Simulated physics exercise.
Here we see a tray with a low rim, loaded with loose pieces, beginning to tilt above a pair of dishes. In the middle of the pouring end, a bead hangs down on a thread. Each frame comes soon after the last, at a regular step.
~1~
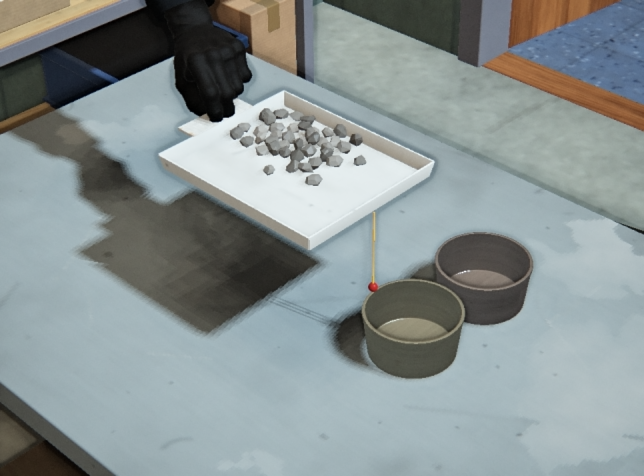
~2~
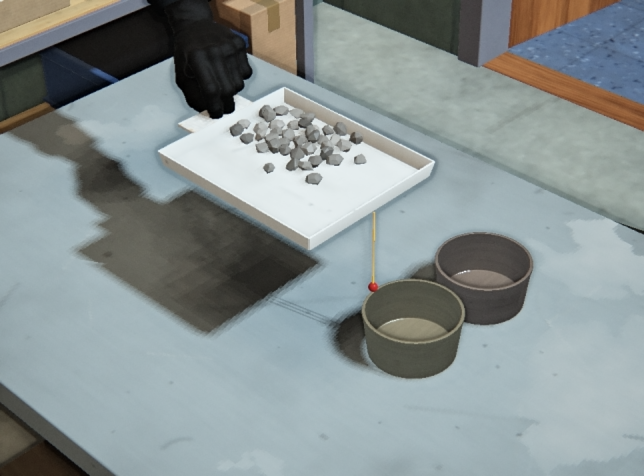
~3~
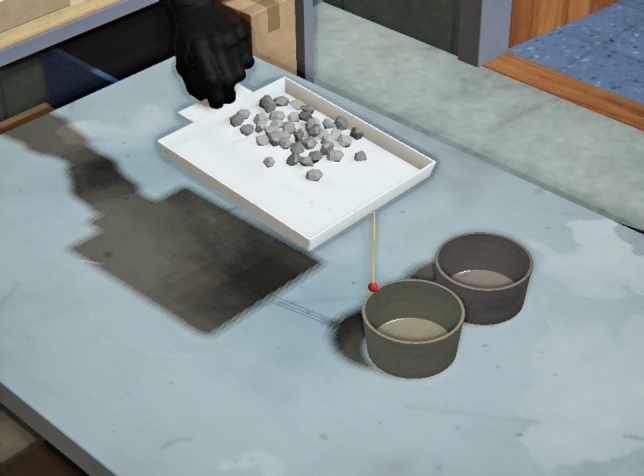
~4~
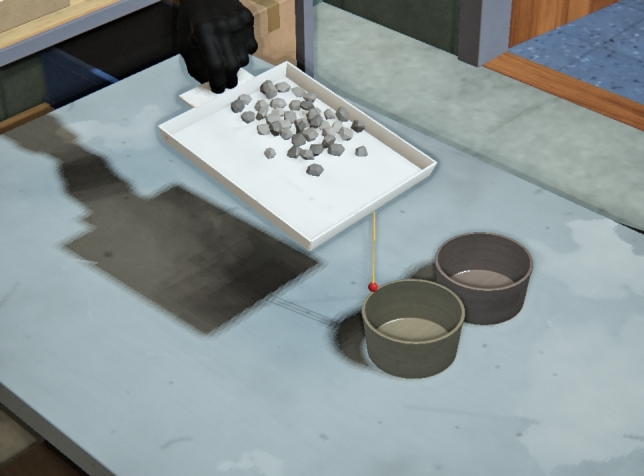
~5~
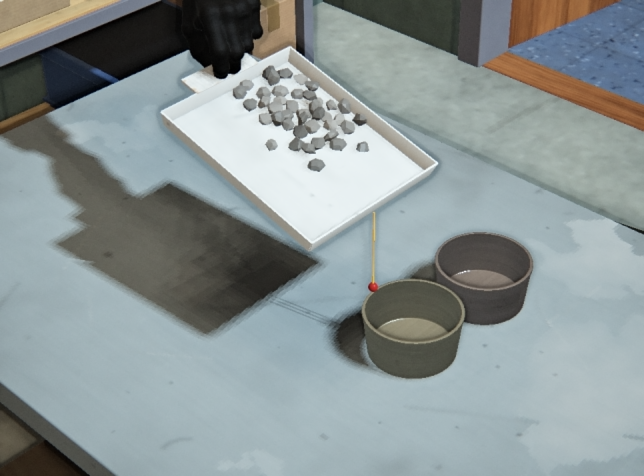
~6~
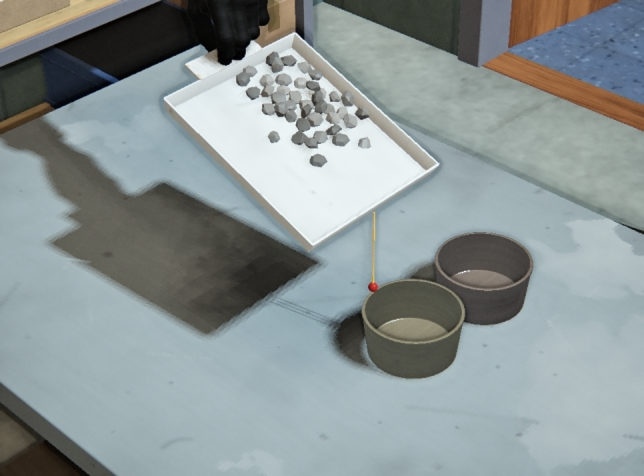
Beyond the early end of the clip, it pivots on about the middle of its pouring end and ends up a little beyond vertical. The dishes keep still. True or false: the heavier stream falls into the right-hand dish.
False.
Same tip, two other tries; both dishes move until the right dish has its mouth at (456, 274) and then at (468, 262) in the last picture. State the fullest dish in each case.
Try 1 - the dish at left, try 2 - the dish at left.
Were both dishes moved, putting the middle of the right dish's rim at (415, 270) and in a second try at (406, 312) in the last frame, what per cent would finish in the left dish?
About 20 per cent, then about 10 per cent.
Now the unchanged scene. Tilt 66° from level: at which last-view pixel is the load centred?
Around (393, 190).
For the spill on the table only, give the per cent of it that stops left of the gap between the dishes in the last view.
About 70 per cent.
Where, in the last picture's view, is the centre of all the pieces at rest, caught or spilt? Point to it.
Close to (420, 346) in the last picture.
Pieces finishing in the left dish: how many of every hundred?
That share works out at some 60 %.
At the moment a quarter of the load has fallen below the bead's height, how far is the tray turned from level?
80 degrees.
Soon after the last picture, tray tipped steeply; most on the tray; a small part in the air.
A little later, tray tipped past a quarter turn; about half on the tray; about a quarter in the left dish; about a quarter outside both; a small part in the air.
Later still, tray tipped past a quarter turn; about two thirds in the left dish; a stray few in the right dish; about a third outside both.
At rest, tray tipped past a quarter turn; about two thirds in the left dish; a stray few in the right dish; about a third outside both.
